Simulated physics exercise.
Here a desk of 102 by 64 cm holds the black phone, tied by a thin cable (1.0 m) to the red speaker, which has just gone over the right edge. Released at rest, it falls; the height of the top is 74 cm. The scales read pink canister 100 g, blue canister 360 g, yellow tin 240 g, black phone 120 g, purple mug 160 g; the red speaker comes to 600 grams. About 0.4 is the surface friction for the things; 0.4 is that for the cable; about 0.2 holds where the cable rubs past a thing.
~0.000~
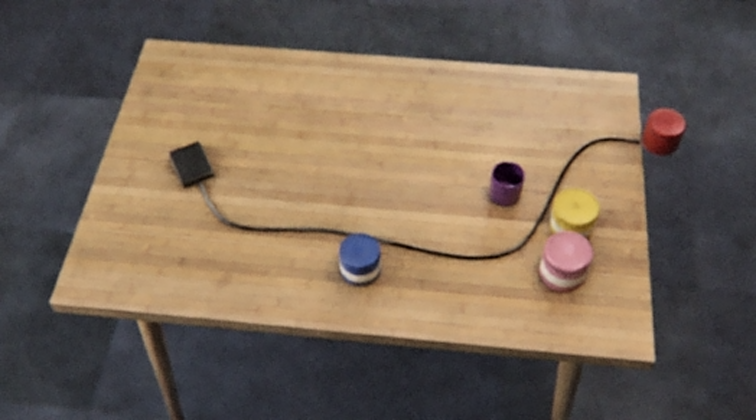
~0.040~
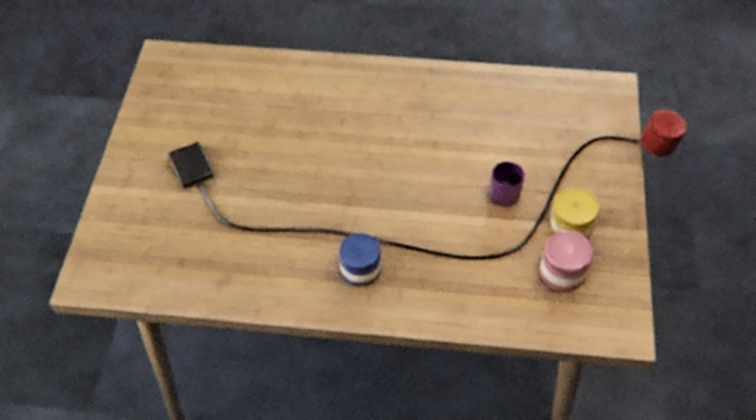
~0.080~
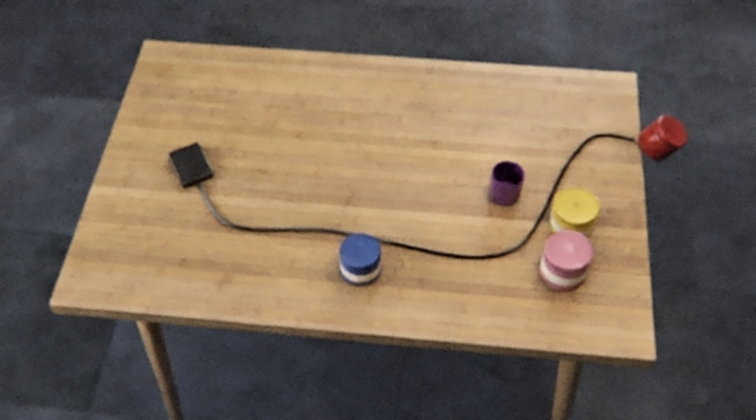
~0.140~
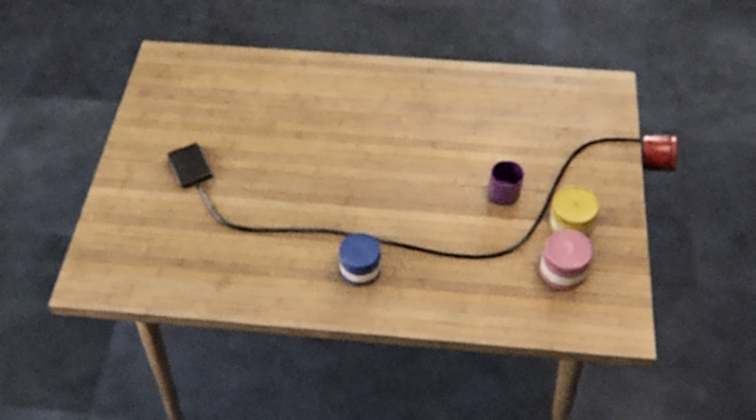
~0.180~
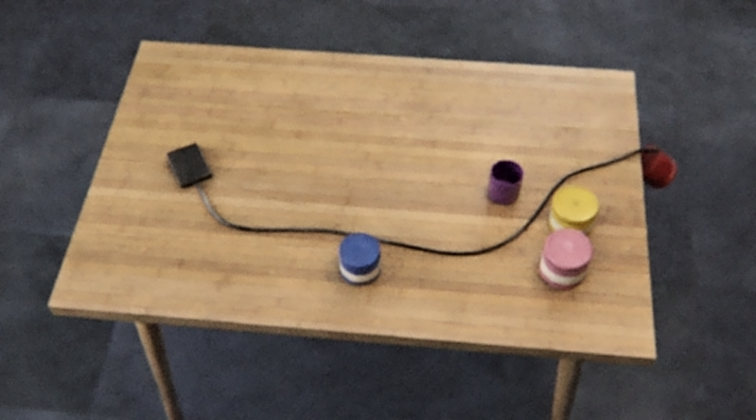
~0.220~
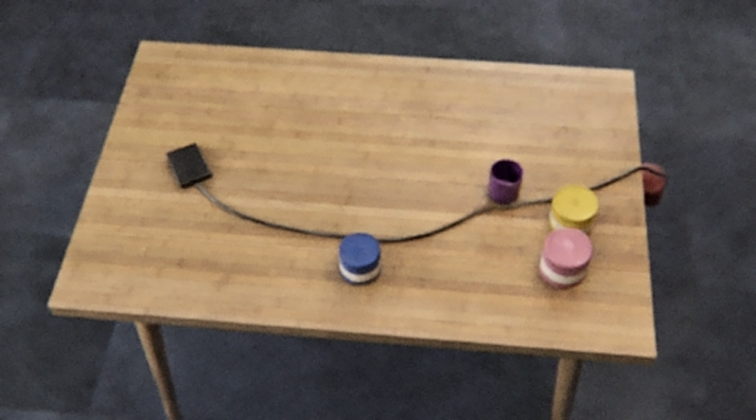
To begin with, a red speaker tied by a dark cable to a black phone is just past the right edge of a wooden desk, near colourful containers. The speaker then tips over and drops beside the edge, drawing the curved cable straighter across the tabletop while the phone barely moves.
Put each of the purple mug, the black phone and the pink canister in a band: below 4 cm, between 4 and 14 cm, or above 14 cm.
The purple mug is moved a fair amount; the black phone is moved a lot; the pink canister is moved very little.
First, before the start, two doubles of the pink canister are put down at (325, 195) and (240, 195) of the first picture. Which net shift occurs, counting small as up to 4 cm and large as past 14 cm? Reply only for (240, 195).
There it moves a long way.
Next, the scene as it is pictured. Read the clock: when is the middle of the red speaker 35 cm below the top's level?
The clock reads 0.36 s at that moment.
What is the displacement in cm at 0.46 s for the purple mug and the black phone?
I'd say the purple mug is some 6 cm out, the black phone some 35 cm.
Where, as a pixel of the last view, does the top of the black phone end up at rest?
Roughly (585, 181).
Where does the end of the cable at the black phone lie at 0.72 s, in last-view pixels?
In the last view it is close to (591, 191).
After 0.5 s, the cable's tail end at (387, 190); black phone 34 cm off its start, purple mug 7 cm off its start, red speaker over the edge.
After 0.7 s, the cable's tail end at (591, 191); black phone 70 cm off its start, purple mug 8 cm off its start, red speaker over the edge.
After 1.0 s, the cable's tail end at (608, 189); black phone 73 cm off its start at (585, 181), purple mug 8 cm off its start at (514, 139), red speaker over the edge.
After 1.2 s, the cable's tail end at (608, 189); black phone 73 cm off its start, purple mug 8 cm off its start, red speaker over the edge.
After 2.4 s, the cable's tail end at (608, 189); black phone 73 cm off its start at (585, 181), purple mug 8 cm off its start at (514, 139), pink canister 0 cm off its start at (569, 247), red speaker over the edge.
